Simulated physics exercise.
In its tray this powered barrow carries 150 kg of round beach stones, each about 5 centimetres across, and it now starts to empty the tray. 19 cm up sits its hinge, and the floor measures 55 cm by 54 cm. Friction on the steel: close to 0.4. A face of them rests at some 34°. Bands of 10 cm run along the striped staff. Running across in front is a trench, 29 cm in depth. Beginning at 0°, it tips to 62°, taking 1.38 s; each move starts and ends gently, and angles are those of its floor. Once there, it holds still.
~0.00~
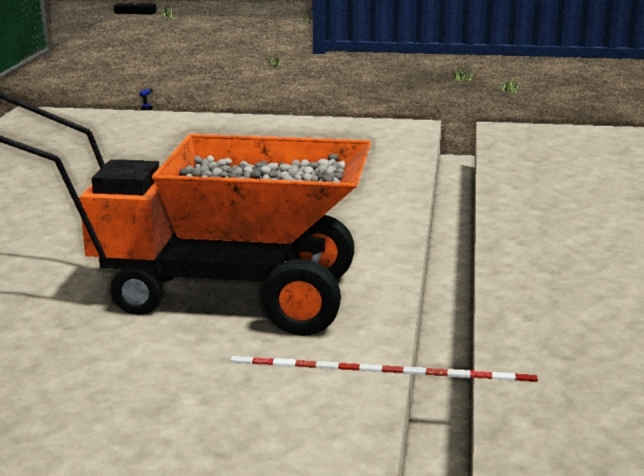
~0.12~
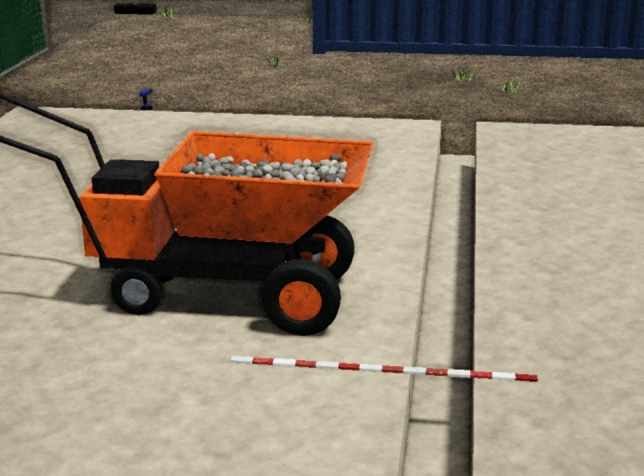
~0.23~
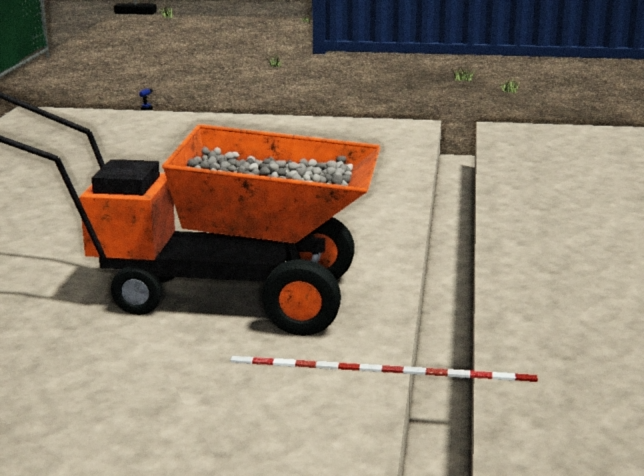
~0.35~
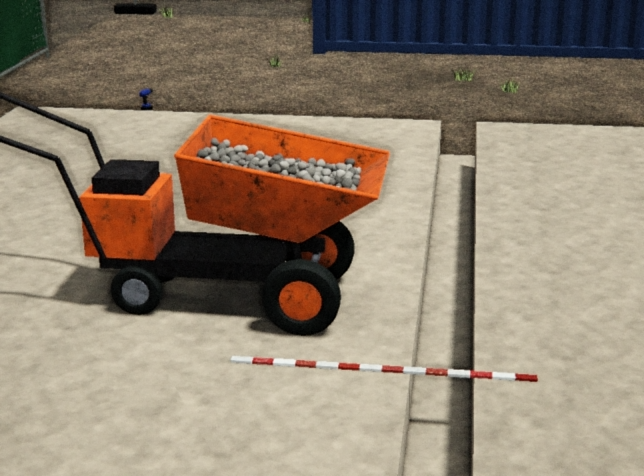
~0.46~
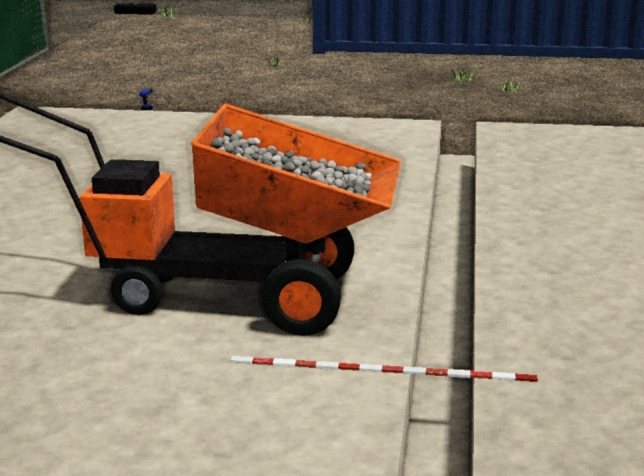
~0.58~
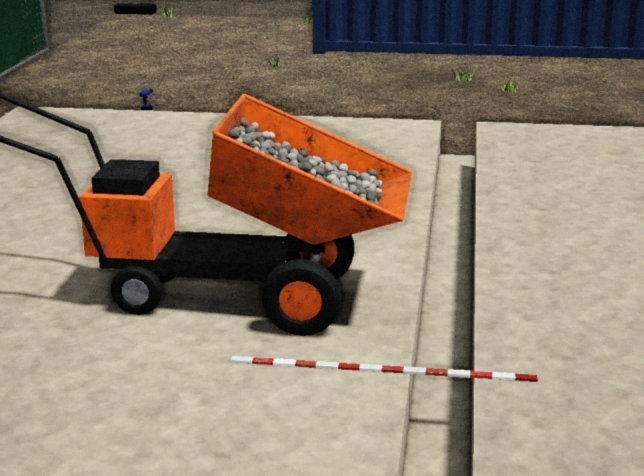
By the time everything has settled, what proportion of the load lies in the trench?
About 50 percent of the load.
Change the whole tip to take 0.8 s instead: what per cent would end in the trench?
With that change, it comes to around 40 per cent.
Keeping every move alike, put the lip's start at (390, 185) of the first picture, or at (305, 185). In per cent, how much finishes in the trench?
I'd expect some 20 per cent, then some 95.
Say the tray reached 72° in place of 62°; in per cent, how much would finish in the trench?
It comes out at about 50 percent.
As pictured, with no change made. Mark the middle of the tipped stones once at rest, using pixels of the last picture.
Their centre sits close to (474, 319).
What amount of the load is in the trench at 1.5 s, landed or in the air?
Roughly 20 percent of the load.
After 1.0 s the floor is at 52°; 100 % in the tray; the foremost stones are at (430, 254).
After 1.5 s the floor is at 62°; 63 % in the tray, 18 % in the trench, 20 % past the trench; the foremost stones are at (528, 313).
After 1.8 s the floor is at 62°; 27 % in the tray, 26 % in the trench, 47 % past the trench; the foremost stones are at (624, 318).
After 3.8 s the floor is at 62°; 0 % in the tray, 50 % in the trench, 50 % past the trench; the foremost stones are past the picture's edge.
